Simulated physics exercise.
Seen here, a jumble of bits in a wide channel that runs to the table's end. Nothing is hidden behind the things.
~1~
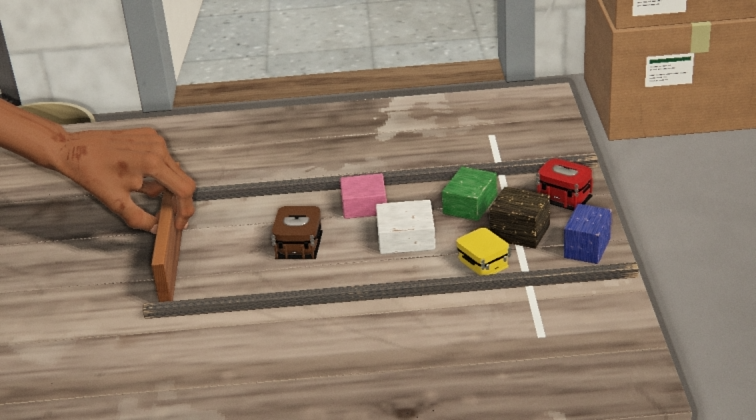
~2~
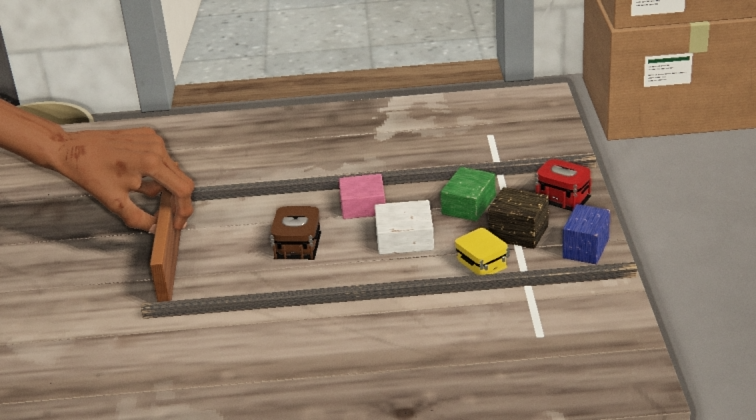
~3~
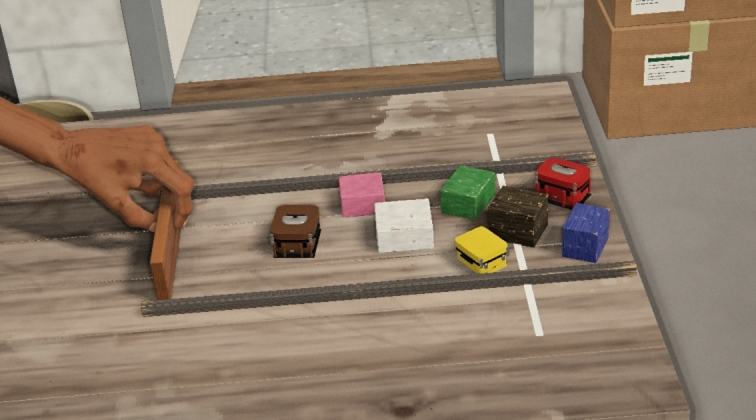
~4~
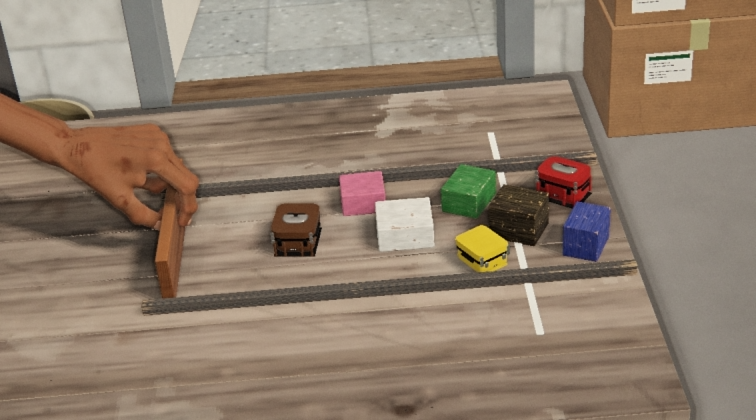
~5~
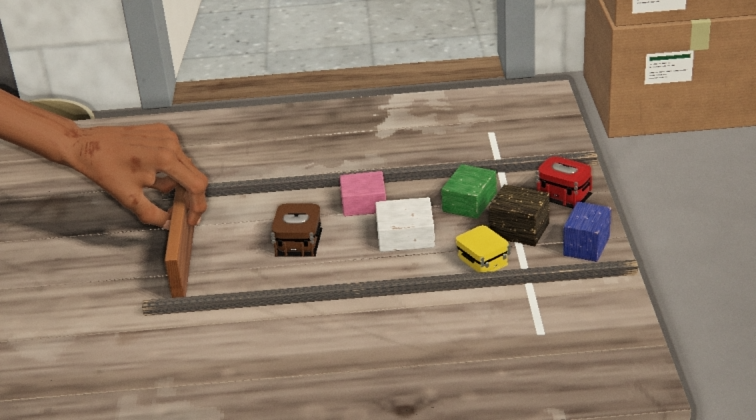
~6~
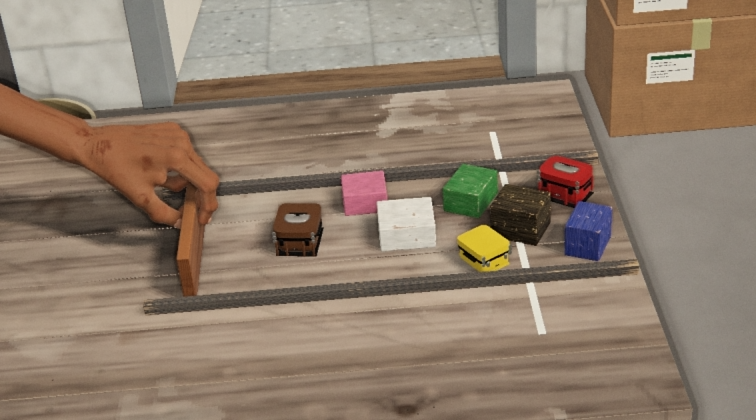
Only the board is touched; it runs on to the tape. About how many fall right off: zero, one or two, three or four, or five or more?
The number that fall off is one or two.
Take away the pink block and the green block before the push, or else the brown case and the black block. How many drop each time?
The counts: 1 and 1.
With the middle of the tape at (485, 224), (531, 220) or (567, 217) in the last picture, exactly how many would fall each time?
The counts: 0, 2 and 5.
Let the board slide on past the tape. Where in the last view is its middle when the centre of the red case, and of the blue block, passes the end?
For the red case at (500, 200), for the blue block at (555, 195).
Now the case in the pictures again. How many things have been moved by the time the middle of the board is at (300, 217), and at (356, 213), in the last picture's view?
The counts are 1 and 3.
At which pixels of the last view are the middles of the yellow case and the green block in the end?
The yellow case at (542, 252), the green block at (570, 180).
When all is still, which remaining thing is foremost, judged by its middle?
That is the blue block.
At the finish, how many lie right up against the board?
In contact: 3.
Early on, none off yet; blue block at rest near (588, 231); red case at rest near (566, 181); black block at rest near (521, 215).
A while later, none off yet; blue block at rest near (588, 231); red case at rest near (566, 181); black block travelled a little near (547, 210).
Finally, the number that fall off is one or two; lost, black block and red case.
